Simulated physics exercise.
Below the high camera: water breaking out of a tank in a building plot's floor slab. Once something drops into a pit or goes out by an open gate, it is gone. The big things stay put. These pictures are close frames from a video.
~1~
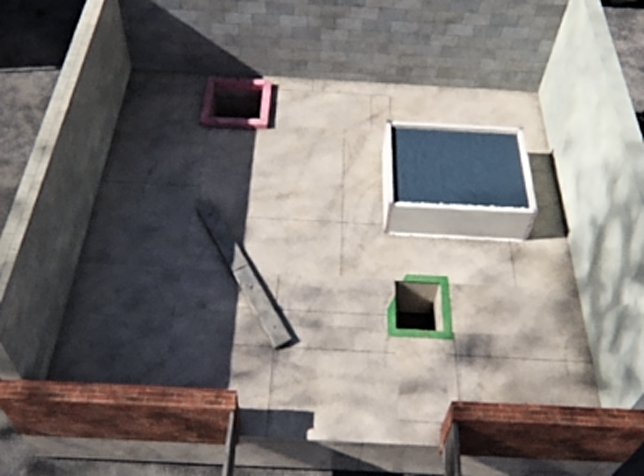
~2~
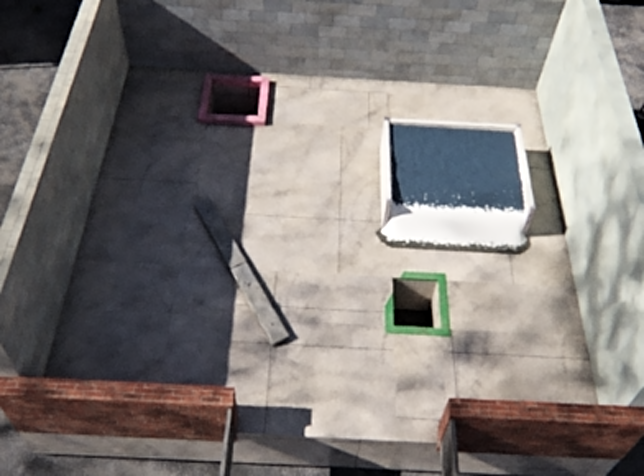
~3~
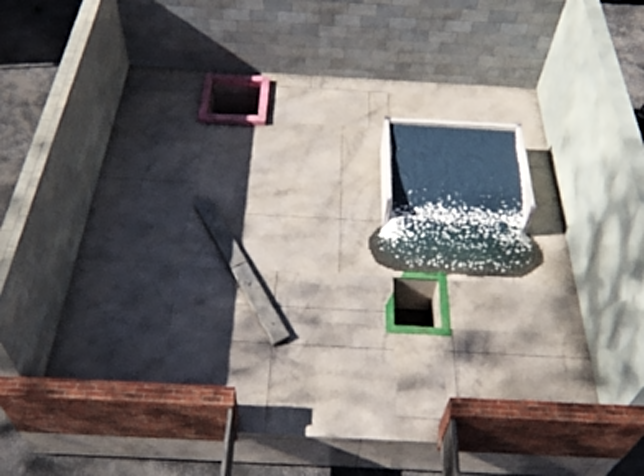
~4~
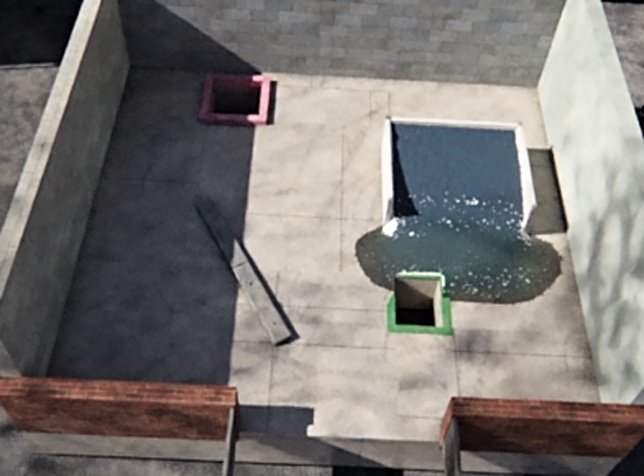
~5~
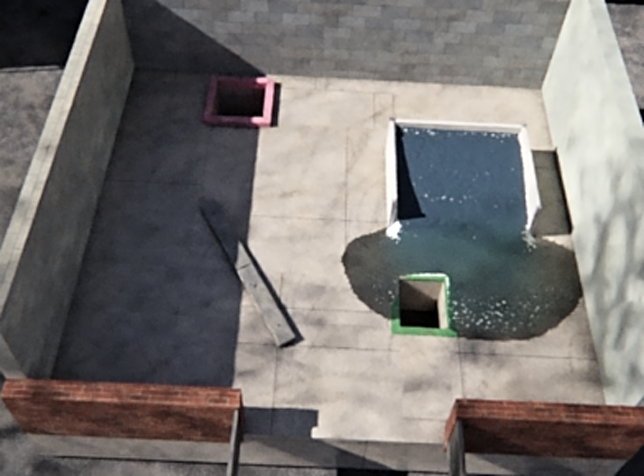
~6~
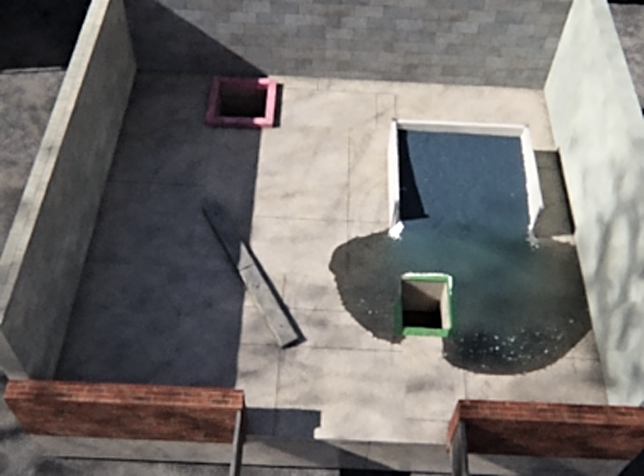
Water burst from the front side of a white-walled tank, foamed onto the pale floor slab, then spread forward and to both sides in a dark, widening pool that surrounded the green-edged pit.
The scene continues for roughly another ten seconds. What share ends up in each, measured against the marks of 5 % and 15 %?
Measured against the marks, the gate ends up with more than 15 %; the pink pit ends up with less than 5 %; the green pit ends up with more than 15 %.
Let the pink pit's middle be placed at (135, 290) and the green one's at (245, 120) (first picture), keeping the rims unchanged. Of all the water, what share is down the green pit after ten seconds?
Share for the green pit: 0 percent.
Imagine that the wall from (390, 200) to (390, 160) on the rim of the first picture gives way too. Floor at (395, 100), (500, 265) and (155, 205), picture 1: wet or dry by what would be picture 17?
Spot by spot: Unaffected, then unaffected, then soaked through.
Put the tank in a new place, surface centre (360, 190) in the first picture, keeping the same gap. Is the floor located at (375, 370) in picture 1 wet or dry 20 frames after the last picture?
Soaked.
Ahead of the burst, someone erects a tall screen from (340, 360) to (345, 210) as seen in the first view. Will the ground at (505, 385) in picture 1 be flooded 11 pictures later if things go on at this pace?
Verdict: Under water.
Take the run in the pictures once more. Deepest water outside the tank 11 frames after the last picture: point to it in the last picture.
Near (610, 433).
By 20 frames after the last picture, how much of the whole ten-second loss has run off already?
It works out at roughly 55 per cent.
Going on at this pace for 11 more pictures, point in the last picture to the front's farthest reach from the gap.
Somewhere around (265, 417).
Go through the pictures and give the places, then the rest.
Still water in the water tank at (458, 168), in the first picture.
The front is at (382, 231), out from the gap at (455, 224), in the second picture.
The front is at (535, 262), out from the gap at (455, 224), in the third picture.
Water pours out at (456, 224) and has run to (554, 269), in the fourth picture.
The front is at (565, 309), out from the gap at (460, 226), in the fifth picture.
Water pours out at (463, 226) and has run to (516, 369), in the sixth picture.
A moment on, water covers 25 % of the floor; the gate 0 %, the pink pit 0 %, the green pit 11 %.
Next, water covers 25 % of the floor; the gate 2 %, the pink pit 0 %, the green pit 19 %.
Then, water covers 30 % of the floor; the gate 7 %, the pink pit 0 %, the green pit 25 %.
Later, water covers 45 % of the floor; the gate 14 %, the pink pit 0 %, the green pit 33 %.
In the end, water covers 60 % of the floor; the gate 18 %, the pink pit 0 %, the green pit 39 %.
